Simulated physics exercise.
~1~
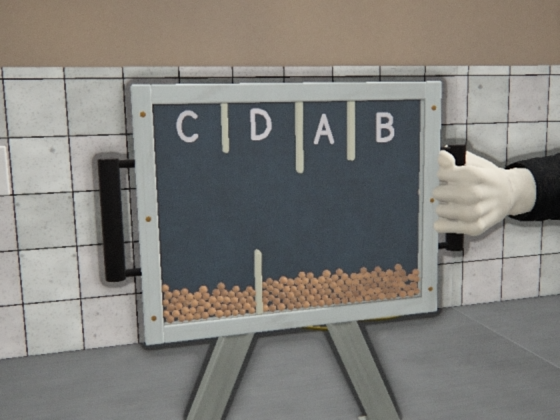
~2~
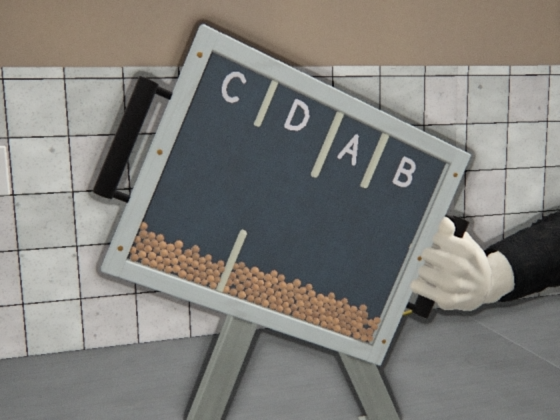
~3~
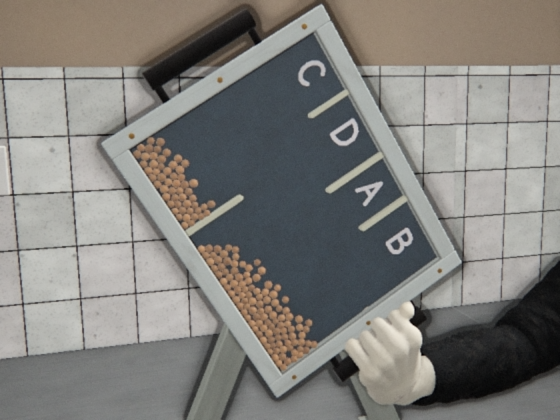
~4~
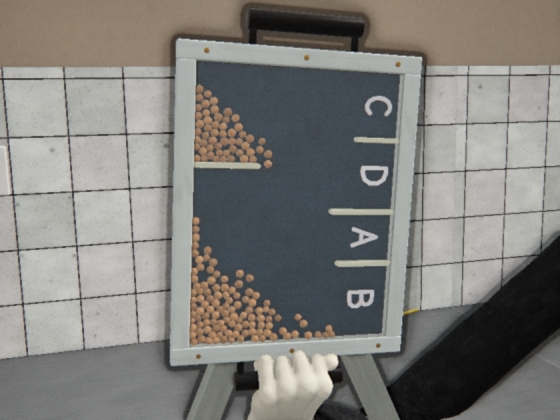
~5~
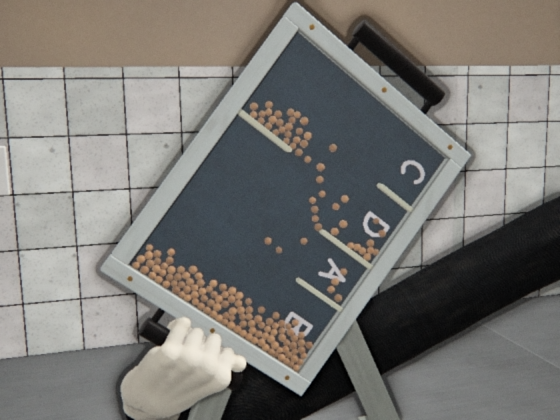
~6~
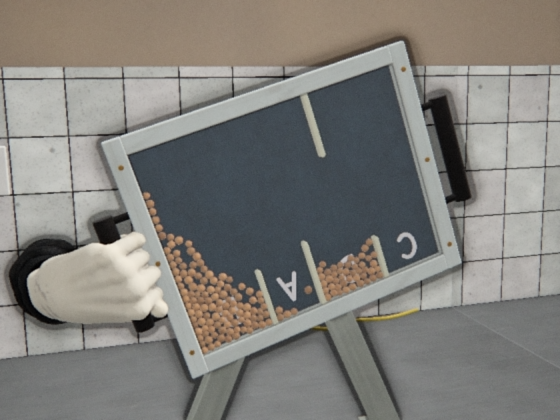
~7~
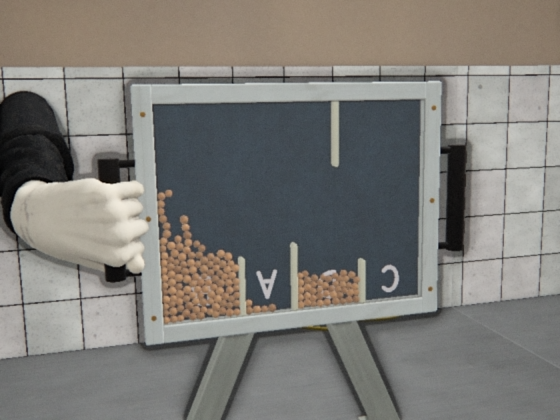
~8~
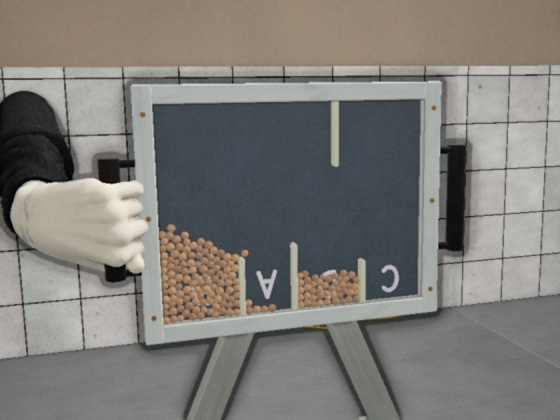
The footage shows a gloved hand turning a flat case of small wooden beads clockwise until it is upside down; the beads slide and spill past the dividers, settling mostly in pocket B, with a smaller heap in D, a few in A and none in C.
